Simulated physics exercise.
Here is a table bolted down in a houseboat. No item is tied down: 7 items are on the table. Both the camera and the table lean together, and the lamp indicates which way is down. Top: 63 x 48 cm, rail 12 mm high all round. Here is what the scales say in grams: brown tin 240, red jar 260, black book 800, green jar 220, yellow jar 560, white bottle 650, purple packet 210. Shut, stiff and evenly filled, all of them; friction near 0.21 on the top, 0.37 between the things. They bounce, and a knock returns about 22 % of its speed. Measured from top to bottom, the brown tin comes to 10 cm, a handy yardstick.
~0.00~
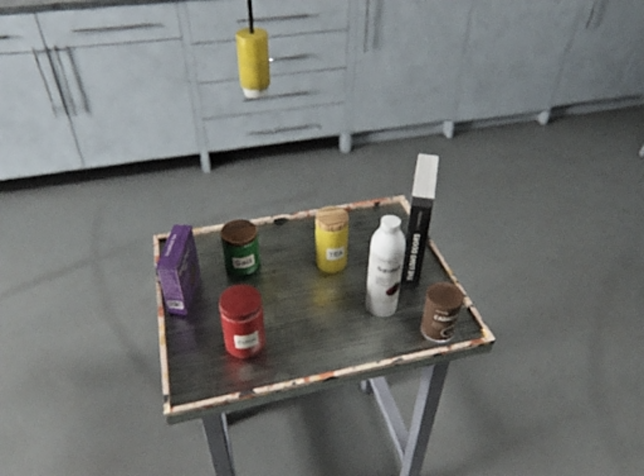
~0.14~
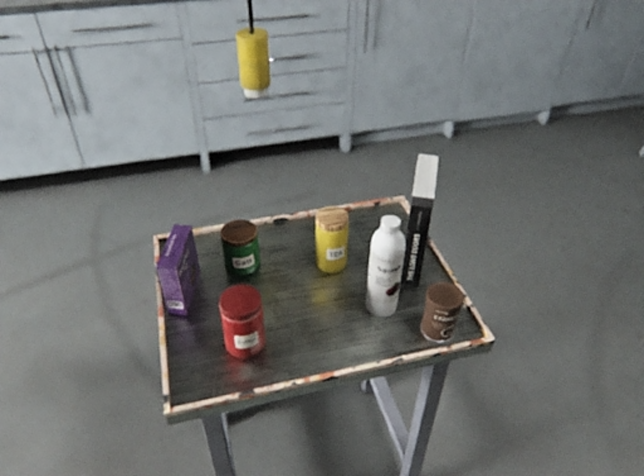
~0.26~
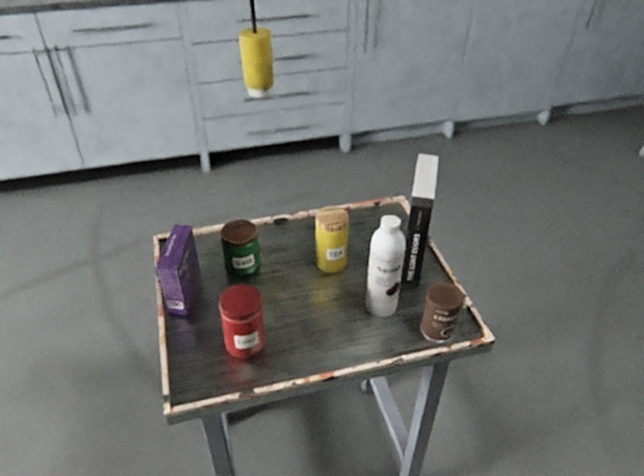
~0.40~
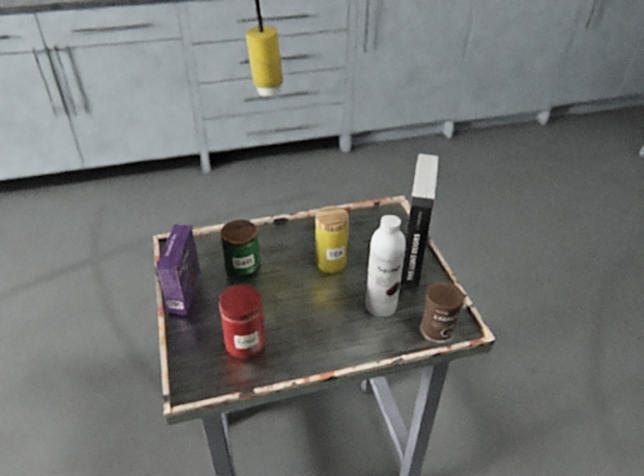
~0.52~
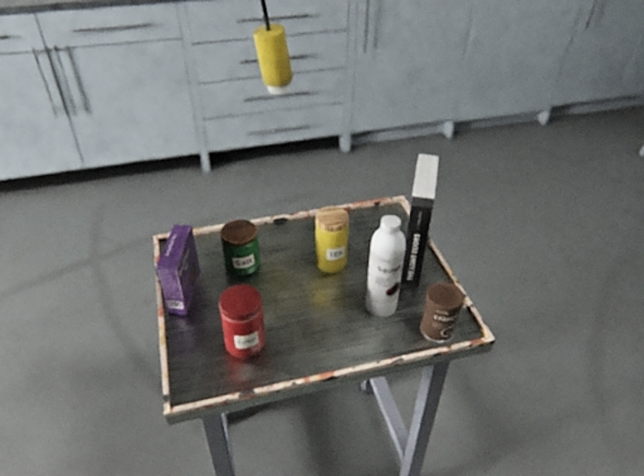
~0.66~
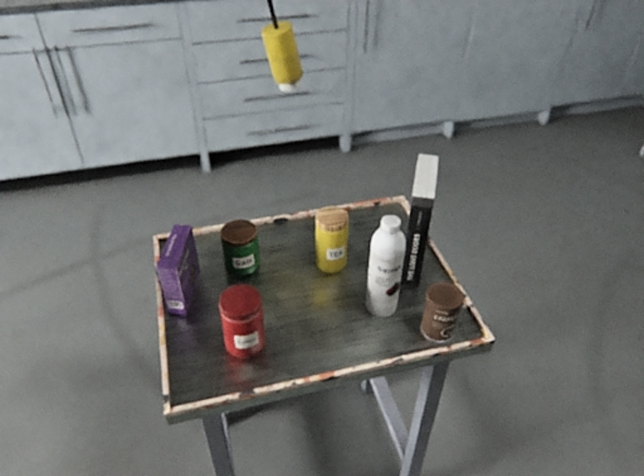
In a room with pale cupboards, seven items stood still on a rimmed table while the yellow lamp hanging above hung steady at first, then swung gradually to the right.
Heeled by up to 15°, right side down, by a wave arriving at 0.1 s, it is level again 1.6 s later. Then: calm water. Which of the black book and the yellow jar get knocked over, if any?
One by one: The black book goes over. The yellow jar stays up.
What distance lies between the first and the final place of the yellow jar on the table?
7 cm.
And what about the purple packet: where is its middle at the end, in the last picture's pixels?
Look near (218, 263) and you'll find it.
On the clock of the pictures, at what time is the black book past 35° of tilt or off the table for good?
About 1.1 seconds.
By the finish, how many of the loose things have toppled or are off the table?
It comes to 1.
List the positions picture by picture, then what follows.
In the first frame, boat level; black book (418, 221); yellow jar (332, 240).
In the second frame, boat level; green jar (241, 247); white bottle (386, 267).
In the third frame, boat heeled 1°, right side down; purple packet (180, 270); brown tin (441, 312).
In the fourth frame, boat heeled 5°, right side down; red jar (243, 322); green jar (241, 247).
In the fifth frame, boat heeled 8°, right side down; white bottle (386, 266); purple packet (180, 270).
In the sixth frame, boat heeled 12°, right side down; black book (418, 221); yellow jar (332, 240).
Around 1.06 s, boat heeled 14°, right side down; black book tipped 19° against what carries it near (437, 223); yellow jar shifted 3 cm near (344, 238); purple packet shifted 3 cm.
Around 1.36 s, boat heeled 6°, right side down; black book now off the table; yellow jar shifted 7 cm near (362, 235); purple packet shifted 8 cm.
Around 1.56 s, boat heeled 1°, right side down; yellow jar shifted 7 cm near (363, 234); purple packet shifted 8 cm; white bottle shifted 7 cm.
Finally (2.2 s), off the table and tipped over, black book; not toppled but over 5 cm from the start, red jar, green jar, yellow jar, white bottle and purple packet; brown tin still in place (within 5 cm). Final places as that camera would see them, yellow jar near (363, 234).
